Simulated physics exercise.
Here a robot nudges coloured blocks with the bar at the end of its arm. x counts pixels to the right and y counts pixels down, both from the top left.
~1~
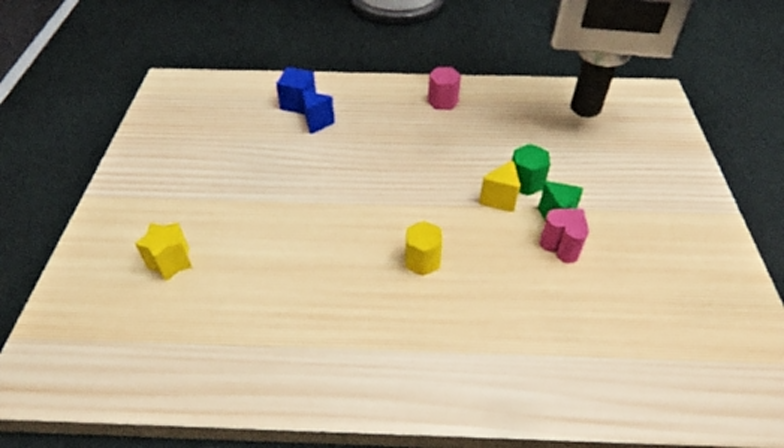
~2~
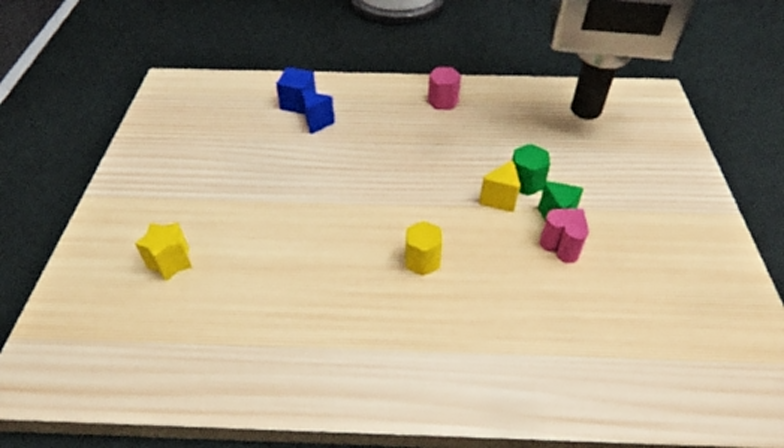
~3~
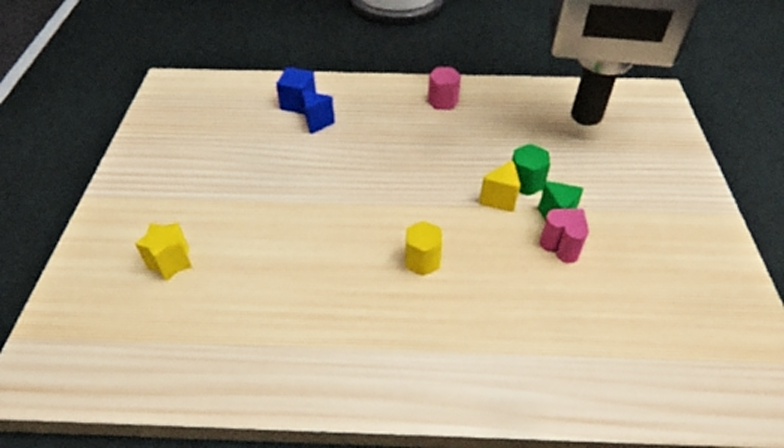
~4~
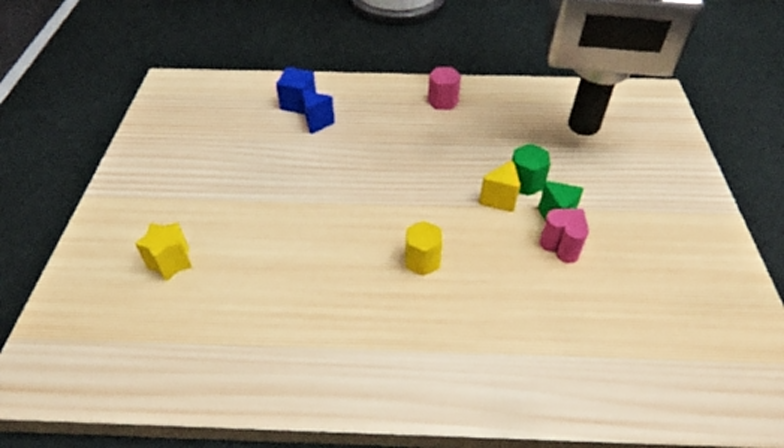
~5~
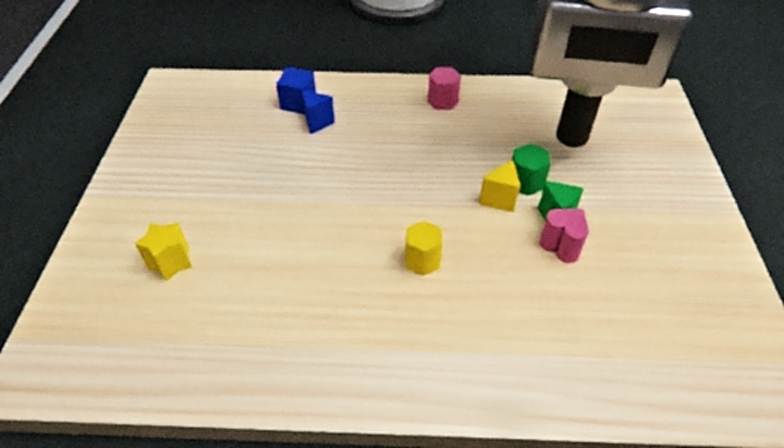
To begin with, a robot arm holds its dark bar over the upper right of a wooden board scattered with blue, pink, yellow and green blocks. The bar barely shifts at first, then moves a little downward and slightly left, nearer the green six-sided block, while every block stays still.
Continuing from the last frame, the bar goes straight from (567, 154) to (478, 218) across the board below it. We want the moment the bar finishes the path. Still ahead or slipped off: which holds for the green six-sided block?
The bar still pushes it.
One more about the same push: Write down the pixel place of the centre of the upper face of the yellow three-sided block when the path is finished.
For the centre of its top, I'd go with (414, 210).
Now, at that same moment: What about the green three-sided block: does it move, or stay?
That block stays in place.
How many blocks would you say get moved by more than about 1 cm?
It should be two.
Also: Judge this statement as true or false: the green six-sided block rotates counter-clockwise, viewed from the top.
The statement is incorrect.
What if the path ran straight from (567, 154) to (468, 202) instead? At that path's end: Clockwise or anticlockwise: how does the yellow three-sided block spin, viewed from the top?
Seen from overhead, it turns anticlockwise.
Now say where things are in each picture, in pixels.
Lower end of the bar at (585, 109), tops of blocks, yellow six-sided block at (424, 235), yellow three-sided block at (505, 174), green six-sided block at (532, 156), green three-sided block at (564, 192), in the first frame.
Bar at (586, 111), blocks as before, in the second frame.
Bar at (586, 117), blocks as before, in the third frame.
Bar at (583, 127), blocks as before, in the fourth frame.
Bar at (572, 138), yellow six-sided block at (424, 235), yellow three-sided block at (505, 174), green six-sided block at (532, 156), green three-sided block at (564, 192), in the fifth frame.
On the path given first. One third of the way, bar at (542, 158); yellow three-sided block at (497, 175), turned 30° anticlockwise; green six-sided block at (518, 161), turned 20° clockwise.
Two thirds of the way, bar at (512, 180); yellow three-sided block at (457, 195), turned 50° anticlockwise; green six-sided block at (482, 179), turned 40° clockwise.
At the end, bar at (481, 203); yellow six-sided block at (418, 238), turned 30° anticlockwise; yellow three-sided block at (414, 210), turned 50° anticlockwise; green six-sided block at (445, 198), turned 60° clockwise; green three-sided block not moved.
